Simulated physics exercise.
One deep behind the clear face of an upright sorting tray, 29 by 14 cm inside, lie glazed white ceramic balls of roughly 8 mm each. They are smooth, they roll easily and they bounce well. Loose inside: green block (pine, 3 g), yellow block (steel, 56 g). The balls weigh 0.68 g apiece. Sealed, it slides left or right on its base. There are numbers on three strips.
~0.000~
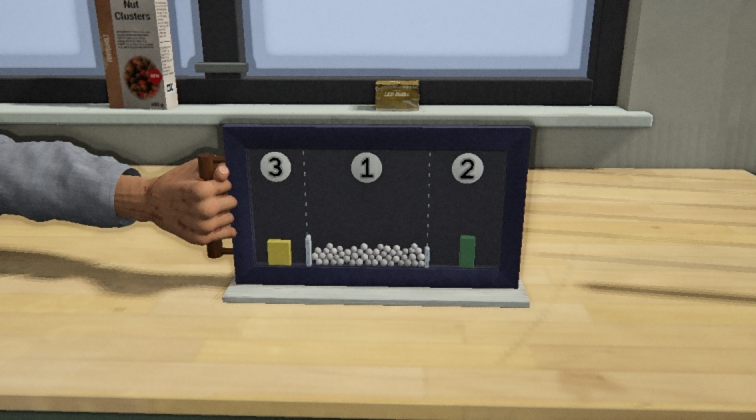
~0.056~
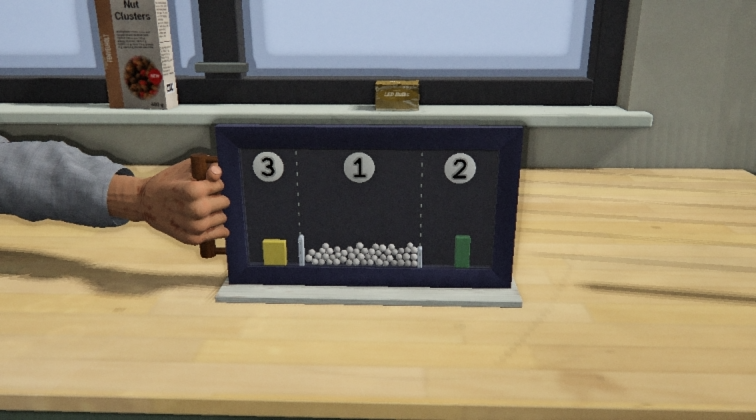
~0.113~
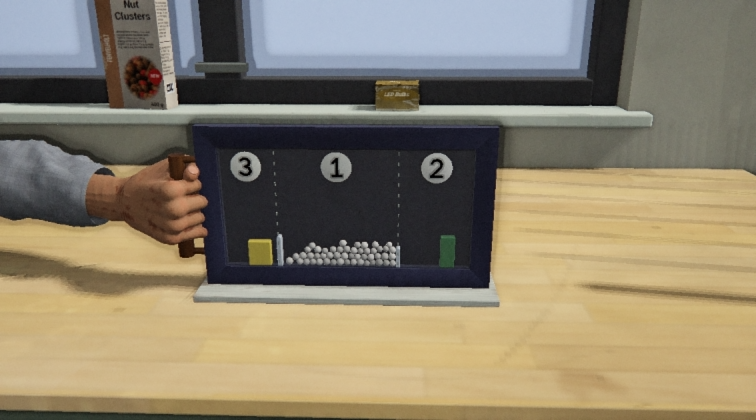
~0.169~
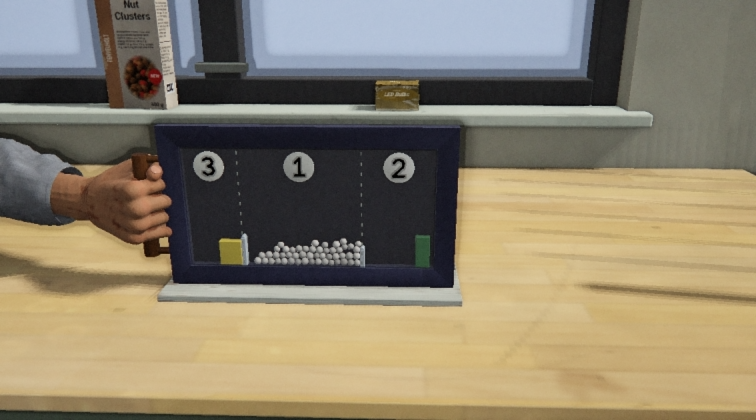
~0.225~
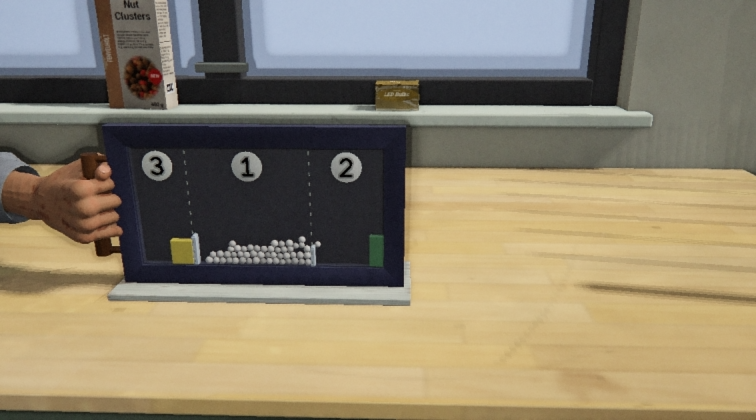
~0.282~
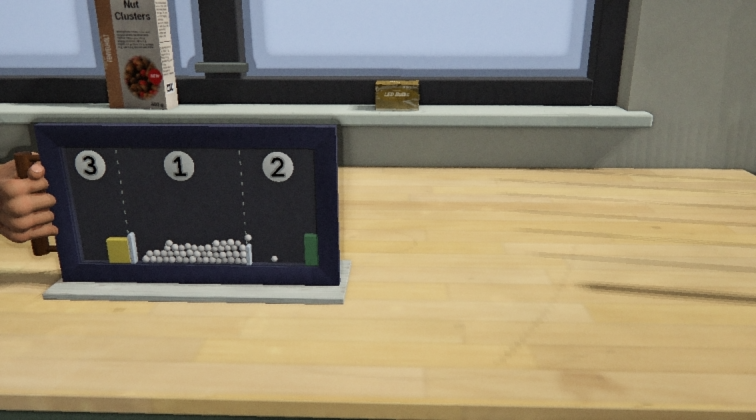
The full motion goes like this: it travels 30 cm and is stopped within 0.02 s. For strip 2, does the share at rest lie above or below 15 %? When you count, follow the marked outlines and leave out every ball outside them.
Below 15 %.
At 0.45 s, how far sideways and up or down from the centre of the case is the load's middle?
The middle sits around 4 cm left of it and 4 cm below it.
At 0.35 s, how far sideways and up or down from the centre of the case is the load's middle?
Offset approx. 1 cm left, 6 cm below.
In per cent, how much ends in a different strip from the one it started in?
Moved: Close to 25 %.
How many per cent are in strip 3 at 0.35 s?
About 0 percent.
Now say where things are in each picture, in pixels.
The first picture shows at its start; about 50 balls; balls centred (370, 256); top one (414, 246); green block (467, 252); yellow block (279, 253); no. 1 (367, 168), no. 2 (468, 169), no. 3 (276, 167).
In the second picture, 1 cm to the left; balls centred (365, 256); top one (410, 246).
In the third picture, 3 cm to the left; balls centred (347, 255); top one (343, 243); wall ends (398, 249), (279, 237).
In the fourth picture, 8 cm to the left; balls centred (313, 255); top one (343, 242); green block (423, 251); yellow block (232, 252).
In the fifth picture, 14 cm to the left; balls centred (265, 254); top one (302, 240).
In the sixth picture, 21 cm to the left; balls centred (202, 253); top one (248, 238); green block (312, 250); yellow block (120, 250); no. 1 (179, 166), no. 2 (278, 167), no. 3 (90, 165).
By 0.35 s, it is 30 cm to the left; the balls' middle is 1 cm left of and 6 cm below the centre; no. 1, 95 %, no. 2, 5 %.
By 0.45 s, it is 30 cm to the left; the balls' middle is 4 cm left of and 4 cm below the centre; no. 1, 85 %, no. 2, 5 %, no. 3, 10 %.
By 0.60 s, it is 30 cm to the left; the balls' middle is 4 cm left of and 5 cm below the centre; no. 1, 70 %, no. 2, 5 %, no. 3, 25 %.
At rest by 1.5 s, it is 30 cm to the left; no. 1, 75 %, no. 2, 5 %, no. 3, 20 %.
